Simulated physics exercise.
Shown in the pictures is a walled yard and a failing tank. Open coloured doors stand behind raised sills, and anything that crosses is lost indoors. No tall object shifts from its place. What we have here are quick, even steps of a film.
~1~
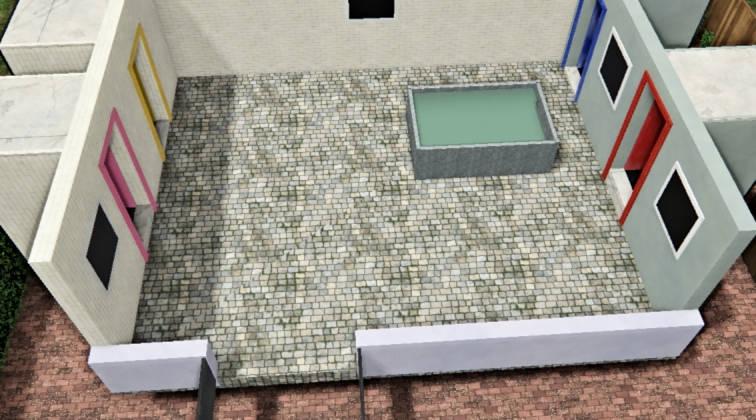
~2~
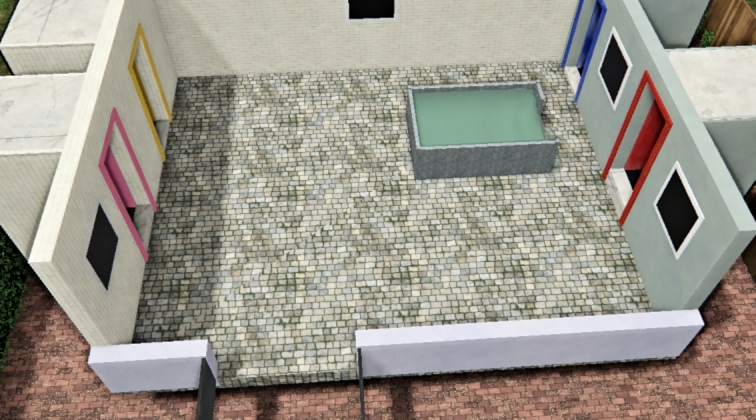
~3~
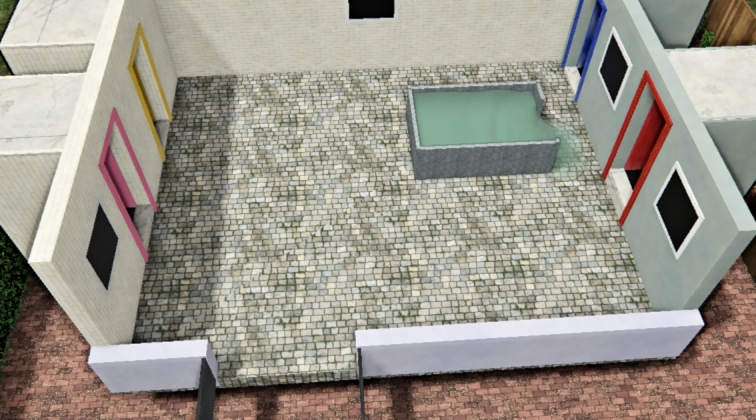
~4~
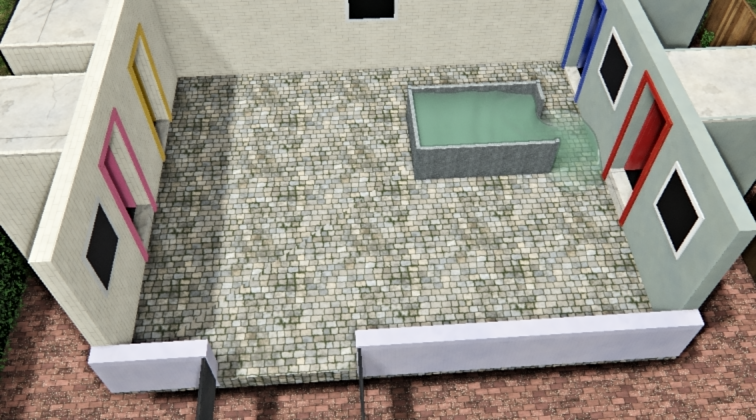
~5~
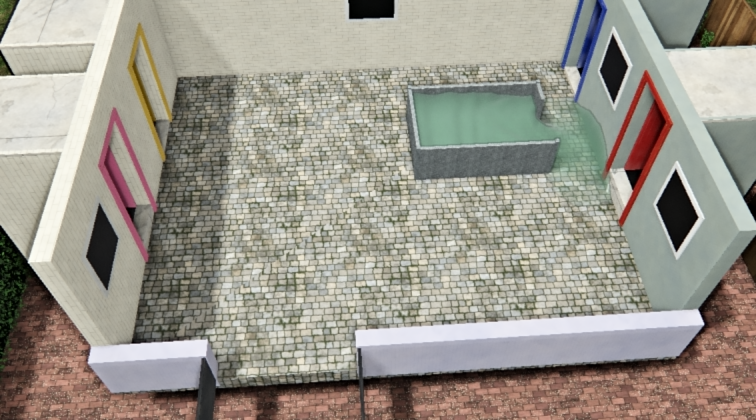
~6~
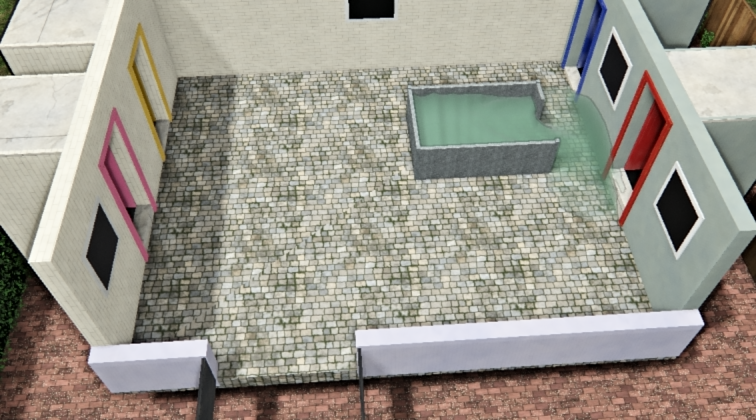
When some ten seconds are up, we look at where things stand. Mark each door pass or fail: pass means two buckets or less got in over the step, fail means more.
Yellow door - pass, pink door - pass, red door - pass, blue door - fail.
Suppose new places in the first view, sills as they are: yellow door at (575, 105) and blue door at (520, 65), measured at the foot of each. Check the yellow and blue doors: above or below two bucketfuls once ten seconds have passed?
Outcome - yellow door runs over the limit, blue door runs over the limit.
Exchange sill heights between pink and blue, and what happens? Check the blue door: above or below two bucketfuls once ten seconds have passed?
Then blue stays within the limit.
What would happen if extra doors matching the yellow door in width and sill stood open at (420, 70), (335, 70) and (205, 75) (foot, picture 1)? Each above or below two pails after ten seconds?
As listed: Keeps below it, lets less in, takes less.
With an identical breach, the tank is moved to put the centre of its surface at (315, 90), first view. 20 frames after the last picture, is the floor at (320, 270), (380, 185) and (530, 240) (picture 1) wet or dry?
Parched, parched, soaked.
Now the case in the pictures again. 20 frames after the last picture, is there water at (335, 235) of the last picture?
It'll be unwetted.
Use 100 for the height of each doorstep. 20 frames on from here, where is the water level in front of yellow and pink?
Depth ratios, approx.: 0 and 0 percent.
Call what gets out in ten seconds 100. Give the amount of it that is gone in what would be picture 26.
Close to 20 per cent, I'd say.
A moment on, water covers 10 % of the floor; the yellow door not reached, the pink door not reached, the red door under two buckets in, the blue door wet at the sill, nothing in.
Next, water covers 20 % of the floor; the yellow door not reached, the pink door not reached, the red door under two buckets in, the blue door under two buckets in.
Then, water covers 40 % of the floor; the yellow door not reached, the pink door not reached, the red door under two buckets in, the blue door over two buckets in.
Later, water covers 85 % of the floor; the yellow door wet at the sill, nothing in, the pink door not reached, the red door under two buckets in, the blue door over two buckets in.
In the end, water covers 95 % of the floor; the yellow door under two buckets in, the pink door wet at the sill, nothing in, the red door under two buckets in, the blue door over two buckets in.
